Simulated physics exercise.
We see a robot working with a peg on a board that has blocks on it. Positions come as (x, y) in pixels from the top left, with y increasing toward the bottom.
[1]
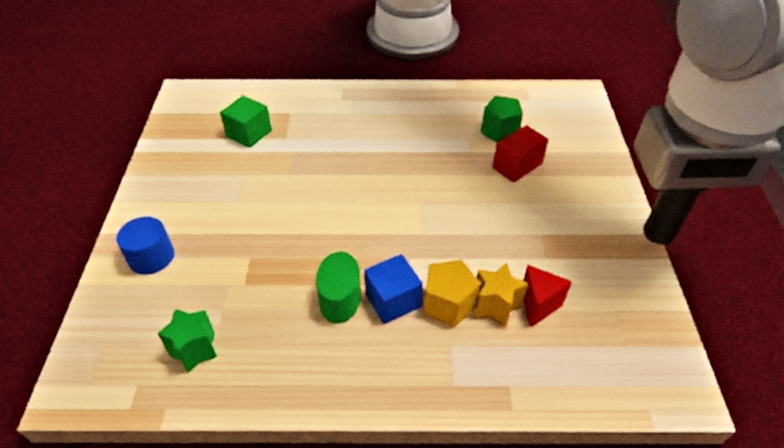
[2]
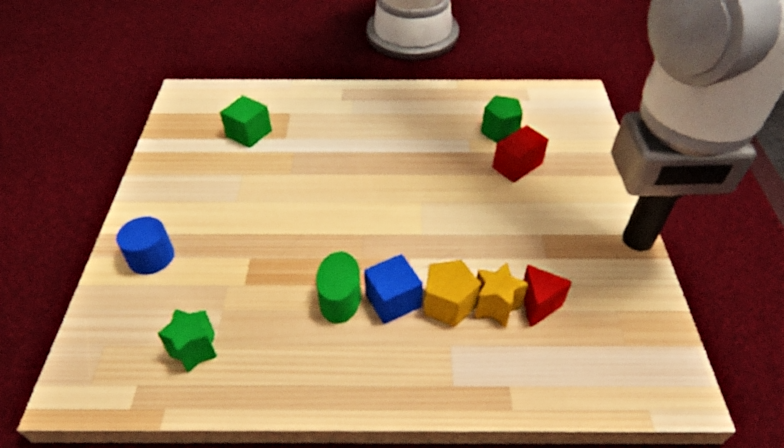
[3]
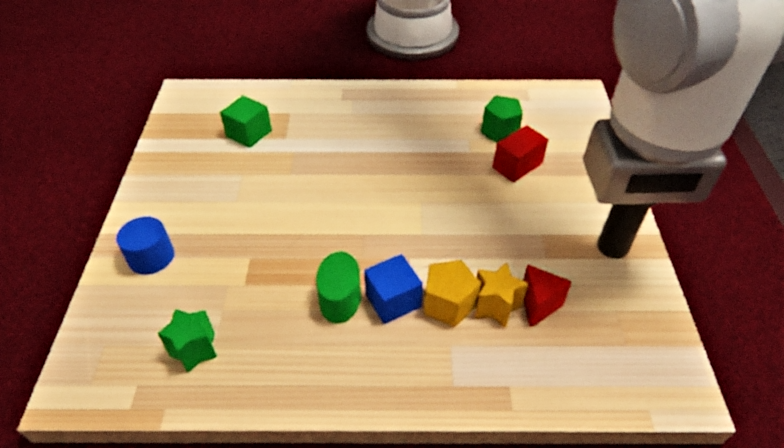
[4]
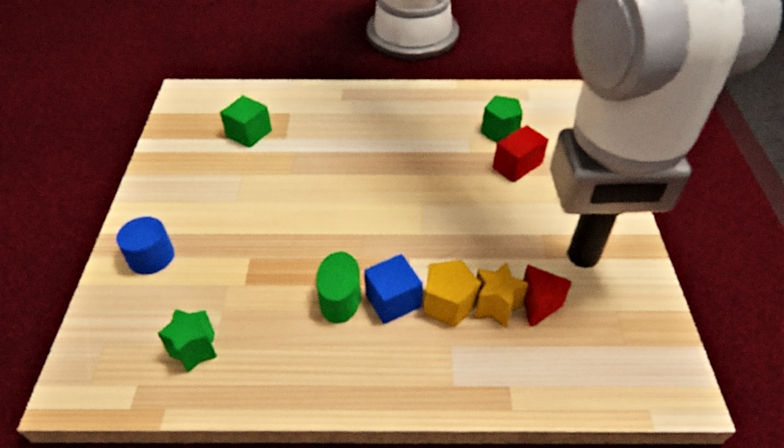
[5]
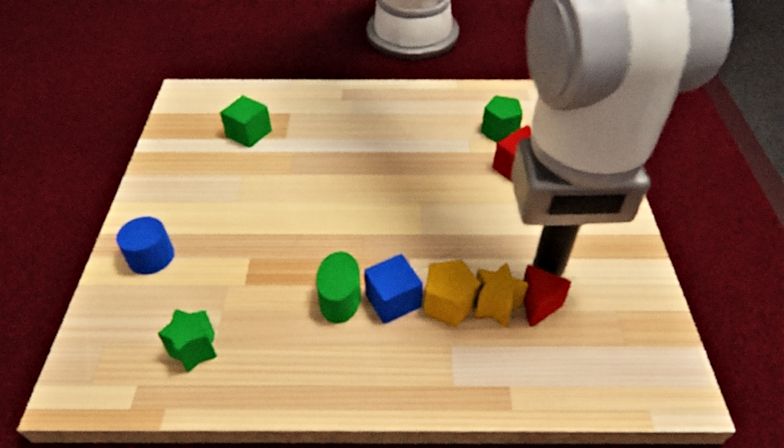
To begin with, a robot arm holds a dark peg near the right edge of a wooden board scattered with colourful blocks. The arm moves left and slightly toward the viewer, bringing the peg right up by the red triangular block at the end of a row, while the blocks stay in place.
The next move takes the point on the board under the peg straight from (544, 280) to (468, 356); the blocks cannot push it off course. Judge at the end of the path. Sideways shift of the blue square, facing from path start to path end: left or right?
It goes right.
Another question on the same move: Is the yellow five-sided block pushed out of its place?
Yes, it checks out.
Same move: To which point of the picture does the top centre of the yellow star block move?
Its top middle: (444, 353).
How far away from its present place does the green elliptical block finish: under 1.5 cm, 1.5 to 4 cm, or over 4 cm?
That one ends up within 1.5 cm of where it is now.
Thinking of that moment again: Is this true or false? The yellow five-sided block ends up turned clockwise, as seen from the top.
True.
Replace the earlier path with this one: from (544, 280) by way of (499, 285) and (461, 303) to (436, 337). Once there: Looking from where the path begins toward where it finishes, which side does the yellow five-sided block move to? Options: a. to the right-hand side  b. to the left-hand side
(b)
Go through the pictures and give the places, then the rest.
In the first picture, lower end of the peg (658, 235), tops of blocks, green elliptical block (338, 274), blue square (393, 276), yellow five-sided block (451, 279), yellow star block (501, 282), red triangular block (546, 282).
In the second picture, peg (637, 241), blocks as before.
In the third picture, peg (612, 248), blocks as before.
In the fourth picture, peg (583, 257), blocks as before.
In the fifth picture, peg (548, 268), green elliptical block (338, 274), blue square (393, 276), yellow five-sided block (451, 279), yellow star block (501, 282), red triangular block (546, 282).
The first path, step by step. One third of the way, peg (523, 292); yellow star block (492, 294), turned 25° clockwise; red triangular block (541, 307), turned 30° anticlockwise.
Two thirds of the way, peg (497, 317); green elliptical block (332, 272), turned 15° anticlockwise; blue square (377, 272), turned 20° clockwise; yellow five-sided block (425, 299), turned 45° clockwise; yellow star block (471, 324); red triangular block (533, 321), turned 70° anticlockwise.
At the end, peg (470, 344); green elliptical block (332, 272), turned 15° anticlockwise; blue square (377, 272), turned 20° clockwise; yellow five-sided block (419, 305), turned 70° clockwise; yellow star block (444, 353); red triangular block (533, 321), turned 70° anticlockwise.
